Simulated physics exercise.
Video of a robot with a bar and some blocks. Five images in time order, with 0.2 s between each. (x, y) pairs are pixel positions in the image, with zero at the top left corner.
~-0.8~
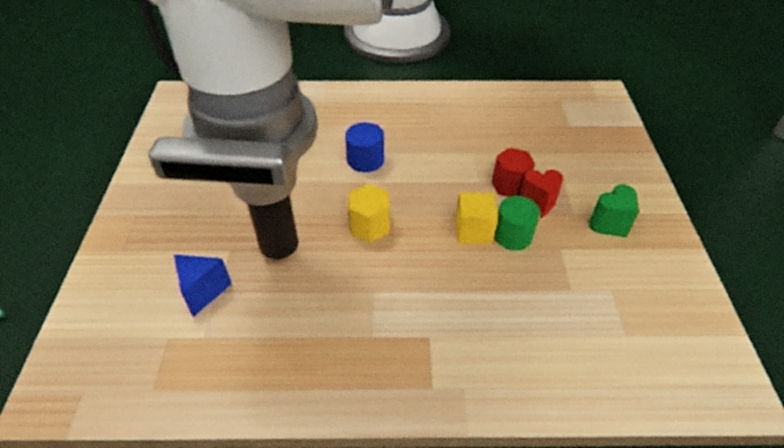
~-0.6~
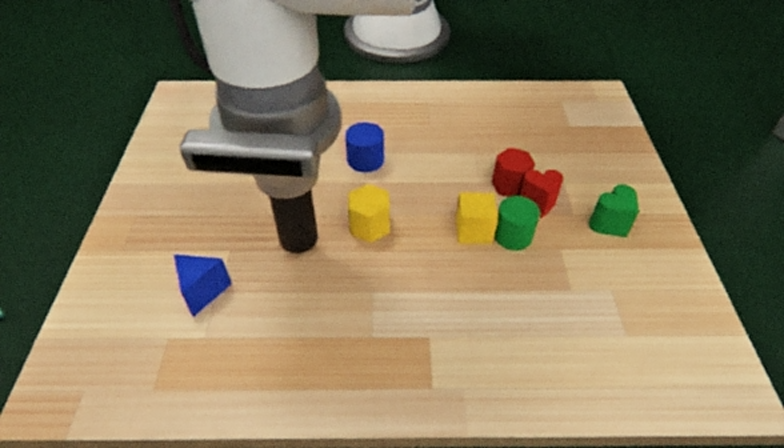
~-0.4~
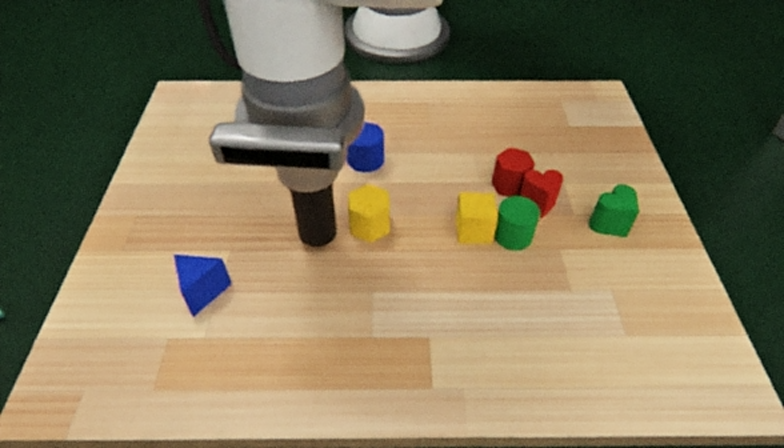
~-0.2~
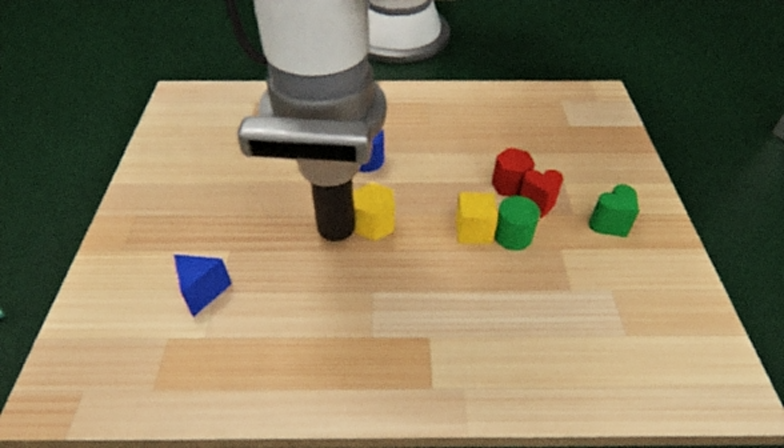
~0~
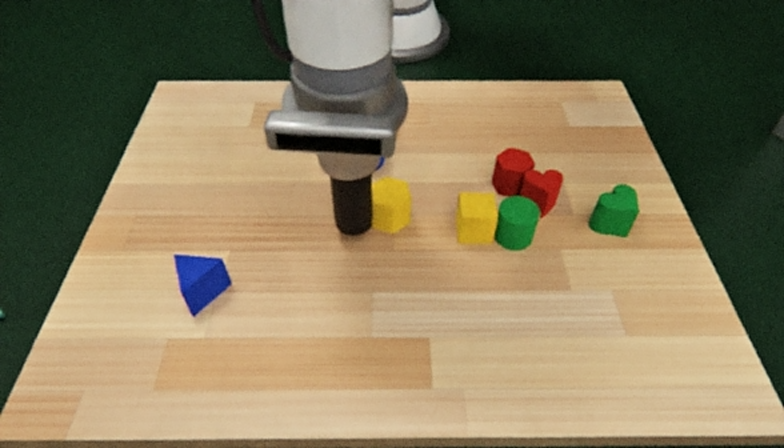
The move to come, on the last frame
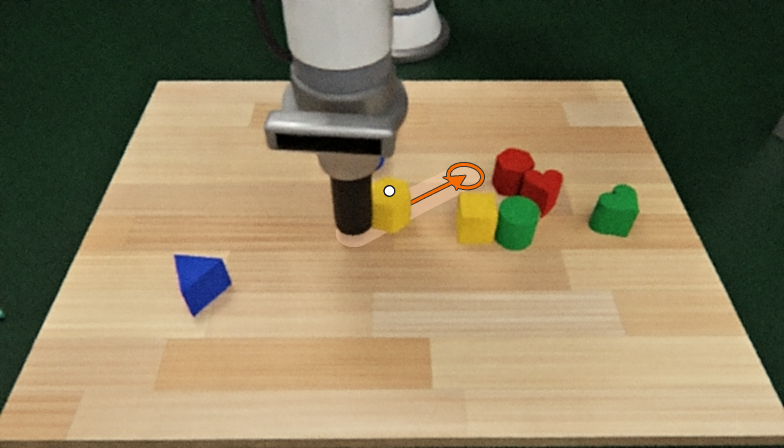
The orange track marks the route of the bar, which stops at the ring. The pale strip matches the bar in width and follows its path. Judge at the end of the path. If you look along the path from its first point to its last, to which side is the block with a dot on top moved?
Leftward.
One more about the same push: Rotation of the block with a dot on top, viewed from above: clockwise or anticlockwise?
From above, the block with a dot on top will be seen to turn anti-clockwise.
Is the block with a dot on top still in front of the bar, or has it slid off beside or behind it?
The bar will still be pushing it.
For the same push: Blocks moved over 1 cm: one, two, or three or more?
By the end of the path, one block has moved more than about a centimetre.
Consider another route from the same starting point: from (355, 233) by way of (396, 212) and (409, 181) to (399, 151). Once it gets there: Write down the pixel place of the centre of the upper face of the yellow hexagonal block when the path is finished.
Its top middle is near (447, 154).
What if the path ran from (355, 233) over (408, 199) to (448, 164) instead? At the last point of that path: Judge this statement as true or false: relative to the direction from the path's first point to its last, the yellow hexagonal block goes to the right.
Answer: True.
The drawn path runs from (355, 233) to (465, 176); the dot is on the yellow hexagonal block.
The first path, step by step. One third of the way, bar at (394, 201); yellow hexagonal block at (426, 170), turned 10° anticlockwise.
Two thirds of the way, bar at (431, 182); yellow hexagonal block at (459, 151), turned 25° anticlockwise.
At the end, bar at (467, 165); yellow hexagonal block at (490, 132), turned 45° anticlockwise; red hexagonal block not moved.
